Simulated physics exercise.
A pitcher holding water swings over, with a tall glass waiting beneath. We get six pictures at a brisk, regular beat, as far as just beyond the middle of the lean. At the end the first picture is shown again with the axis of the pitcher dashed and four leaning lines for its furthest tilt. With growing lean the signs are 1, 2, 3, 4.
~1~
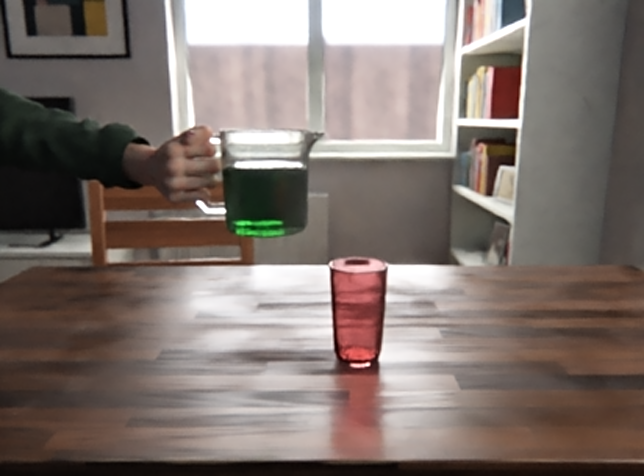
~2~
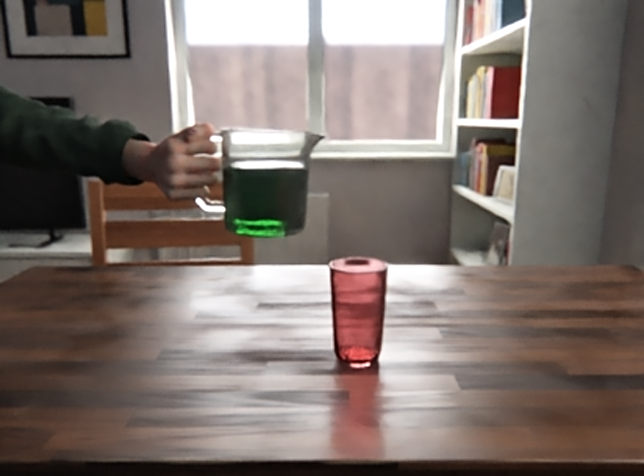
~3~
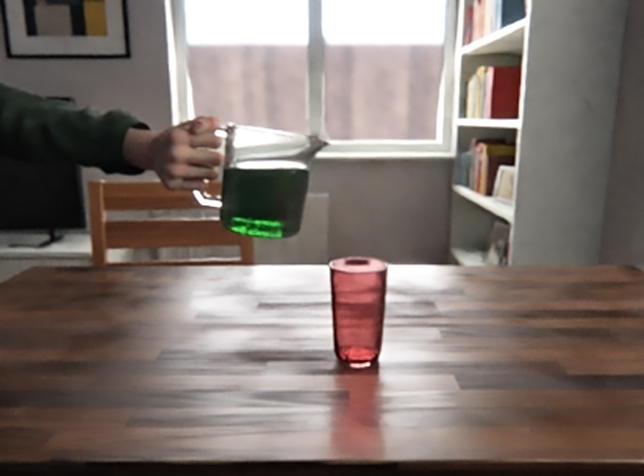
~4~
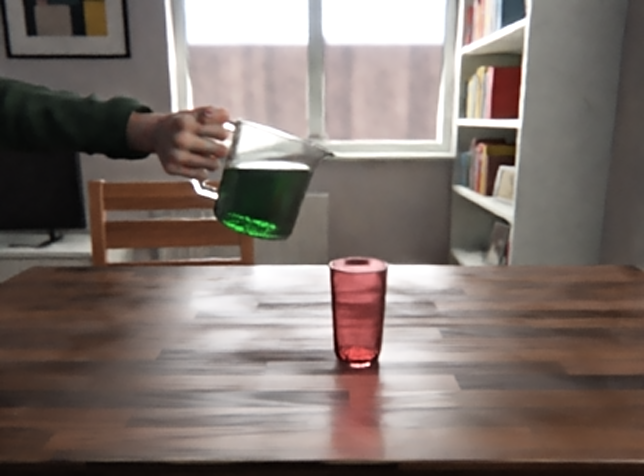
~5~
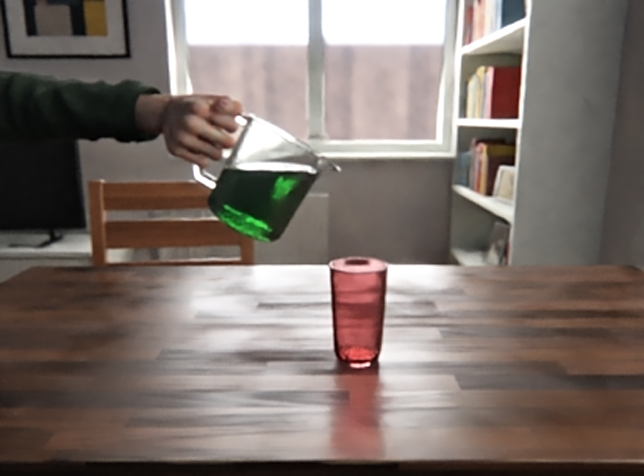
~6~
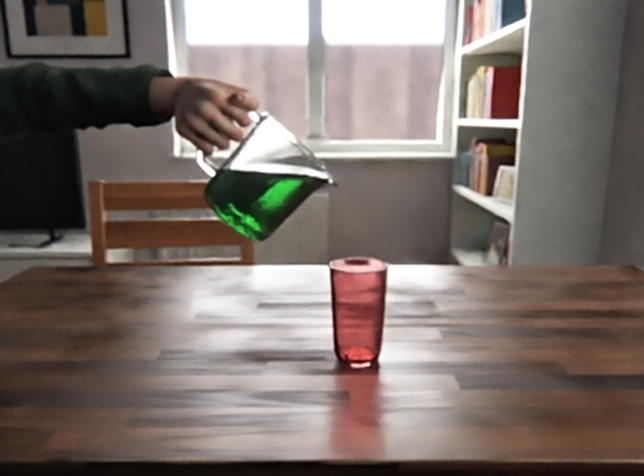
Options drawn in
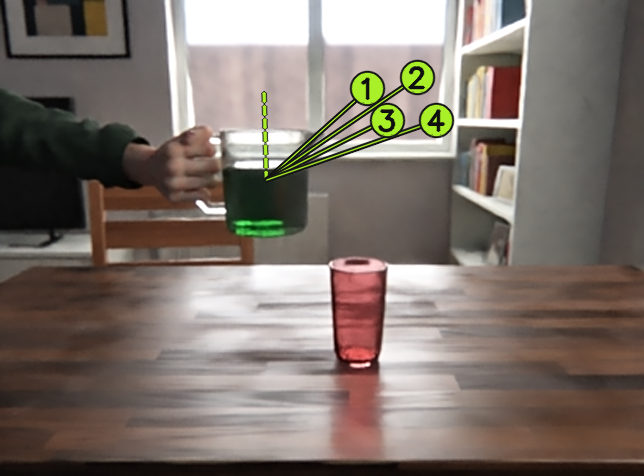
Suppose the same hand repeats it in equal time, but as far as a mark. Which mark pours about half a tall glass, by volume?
3.
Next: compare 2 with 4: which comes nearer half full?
The answer is 2.
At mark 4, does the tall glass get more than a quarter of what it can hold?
Yes, it does.
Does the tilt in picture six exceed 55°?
No, it does not.
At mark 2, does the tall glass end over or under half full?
Under half.
On the marked copy, 1 at (355, 100); 2 at (403, 86); 3 at (372, 126); 4 at (420, 126).
With 1, the tall glass ends with about 19 % of what it can hold.
With 2, the tall glass ends with about 32 % of what it can hold; 3 % of the water is spilt.
With 3, the tall glass ends with about 52 % of what it can hold; 4 % of the water is spilt.
With 4, the tall glass ends with about 77 % of what it can hold.
